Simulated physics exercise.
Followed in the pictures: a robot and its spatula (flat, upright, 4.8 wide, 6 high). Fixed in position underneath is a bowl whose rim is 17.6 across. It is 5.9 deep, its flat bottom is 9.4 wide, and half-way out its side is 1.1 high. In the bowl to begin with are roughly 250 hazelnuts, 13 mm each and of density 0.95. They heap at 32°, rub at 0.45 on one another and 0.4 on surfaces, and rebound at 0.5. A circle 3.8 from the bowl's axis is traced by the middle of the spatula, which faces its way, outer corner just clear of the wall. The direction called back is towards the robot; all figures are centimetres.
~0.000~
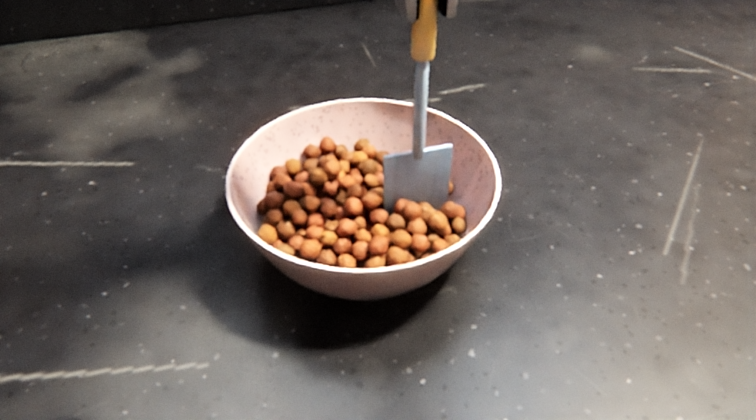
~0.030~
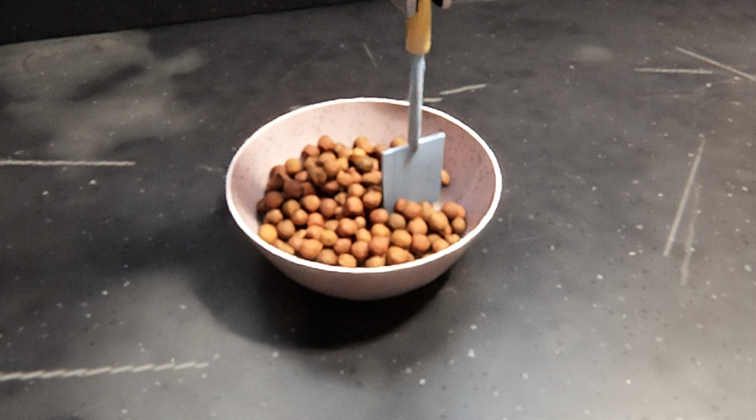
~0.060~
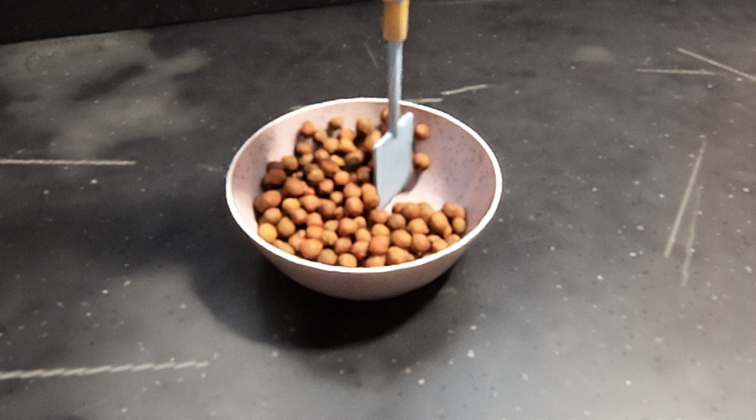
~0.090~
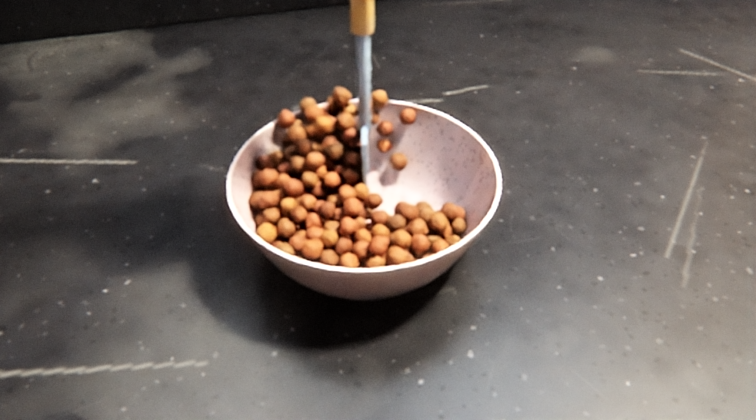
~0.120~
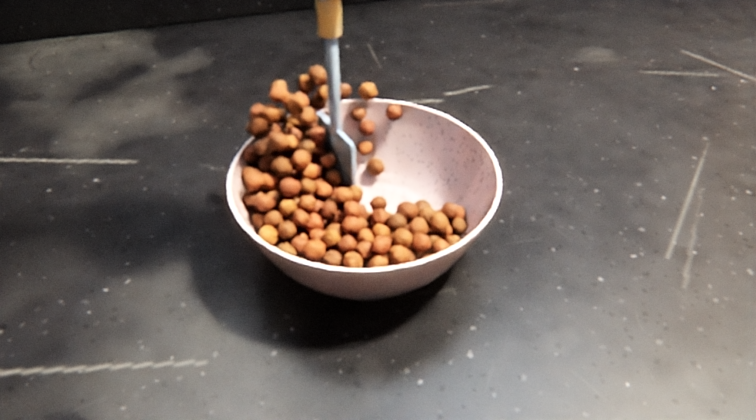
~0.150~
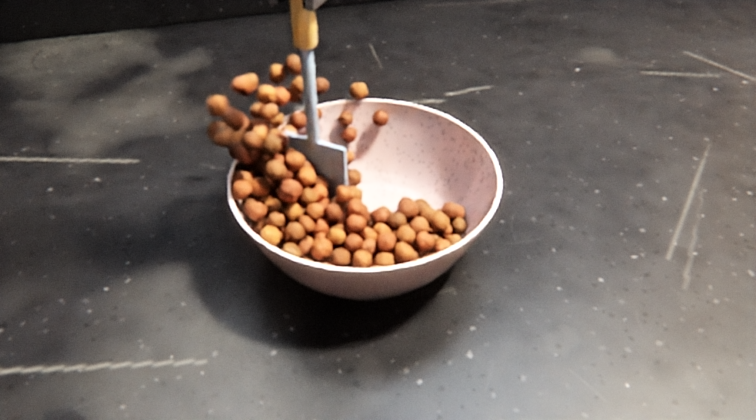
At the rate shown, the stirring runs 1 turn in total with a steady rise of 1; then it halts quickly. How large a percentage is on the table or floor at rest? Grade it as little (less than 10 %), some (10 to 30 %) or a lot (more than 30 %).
Grade: A lot, more than 30 %.
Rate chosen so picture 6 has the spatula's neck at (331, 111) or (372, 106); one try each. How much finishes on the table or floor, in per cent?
About 35 per cent, then about 15 per cent.
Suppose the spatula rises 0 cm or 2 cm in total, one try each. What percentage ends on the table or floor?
Estimates: 50 % and 35 %.
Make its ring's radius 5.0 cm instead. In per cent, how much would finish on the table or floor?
Some 30 percent would.
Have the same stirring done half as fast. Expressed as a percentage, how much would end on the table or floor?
Estimate: Near 15 in a hundred.
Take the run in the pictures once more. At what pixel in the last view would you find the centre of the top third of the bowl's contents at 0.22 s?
Somewhere around (322, 231) in the last view.
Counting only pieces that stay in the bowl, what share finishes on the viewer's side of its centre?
Some 40 per cent.
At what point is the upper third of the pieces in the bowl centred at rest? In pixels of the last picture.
Roughly pixel (383, 168).
By 0.22 s, 220° round, highest piece 13 above the table; 215 in the bowl, 38 in flight or on the tool.
By 0.30 s, 299° round, highest piece 12 above the table; 182 in the bowl, 20 on the table or floor, 51 in flight or on the tool.
By 0.53 s, 0° round, highest piece 6 above the table; 156 in the bowl, 96 on the table or floor, 1 in flight or on the tool.
By 1.23 s, 0° round, highest piece 4 above the table; 156 in the bowl, 97 on the table or floor.
Final count, 156 in the bowl, 97 on the table or floor. That is 38 % on the table or floor.
